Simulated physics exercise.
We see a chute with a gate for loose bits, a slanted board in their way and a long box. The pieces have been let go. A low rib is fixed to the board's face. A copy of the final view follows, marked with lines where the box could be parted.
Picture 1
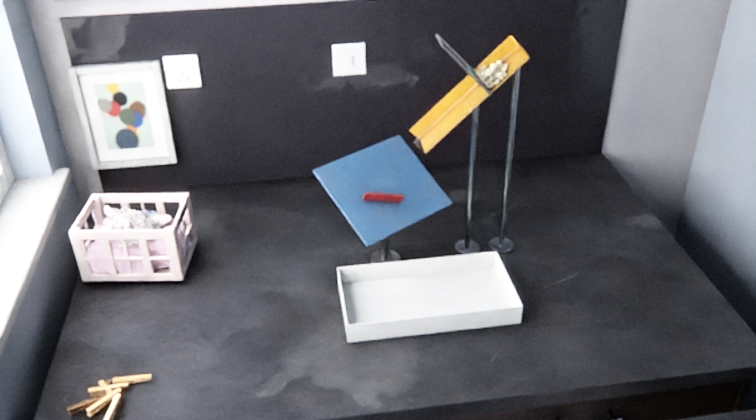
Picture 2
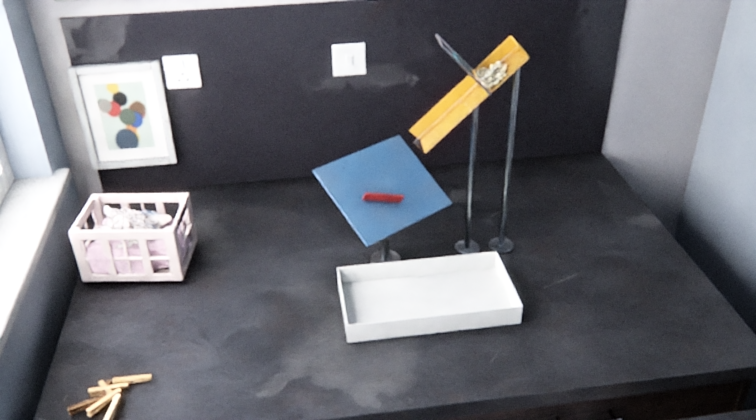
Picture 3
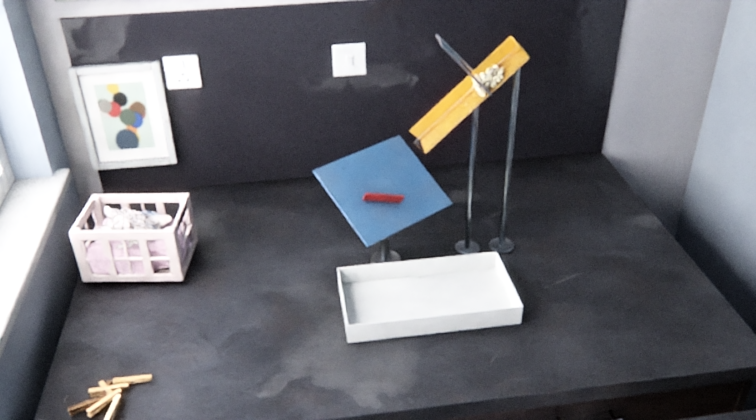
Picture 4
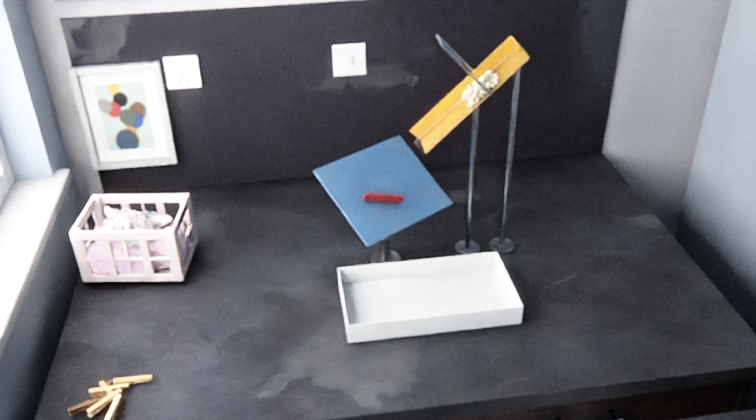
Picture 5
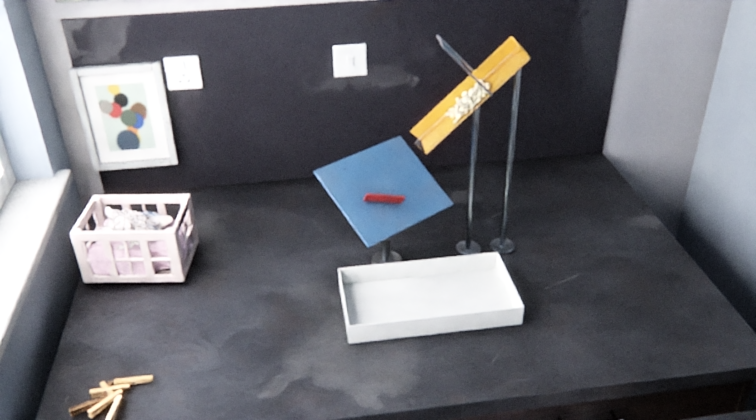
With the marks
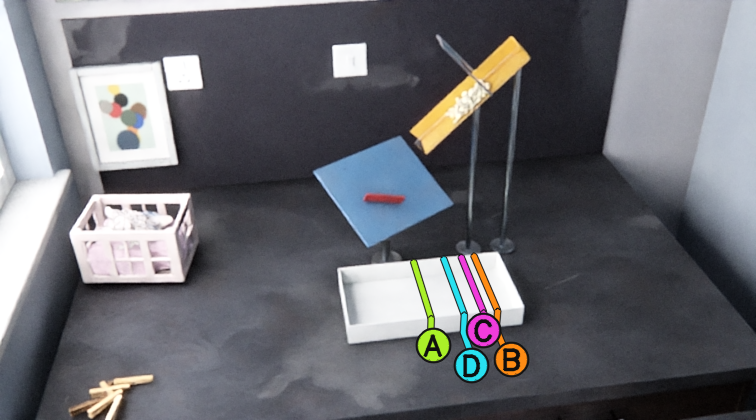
White beans slid a short way down a sloping yellow chute, spreading out a little as they moved, while the tilted blue board with its red strip and the long white box stayed still.
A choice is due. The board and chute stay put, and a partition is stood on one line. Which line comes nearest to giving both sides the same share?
D beats the others.
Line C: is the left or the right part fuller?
The left side.
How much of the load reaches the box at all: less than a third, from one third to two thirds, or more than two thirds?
From one third to two thirds.
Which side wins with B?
The left side.
On the marked copy, line A crosses the front rim at (430, 317); line B crosses the front rim at (497, 310); line C crosses the front rim at (483, 311); line D crosses the front rim at (464, 313).
If A is chosen, of what is caught, a small part on the left of the divider, nearly all on the right.
If B is chosen, of what is caught, nearly all on the left of the divider, a stray few on the right.
If C is chosen, of what is caught, most on the left of the divider, a small part on the right.
If D is chosen, of what is caught, about two thirds on the left of the divider, about a third on the right.
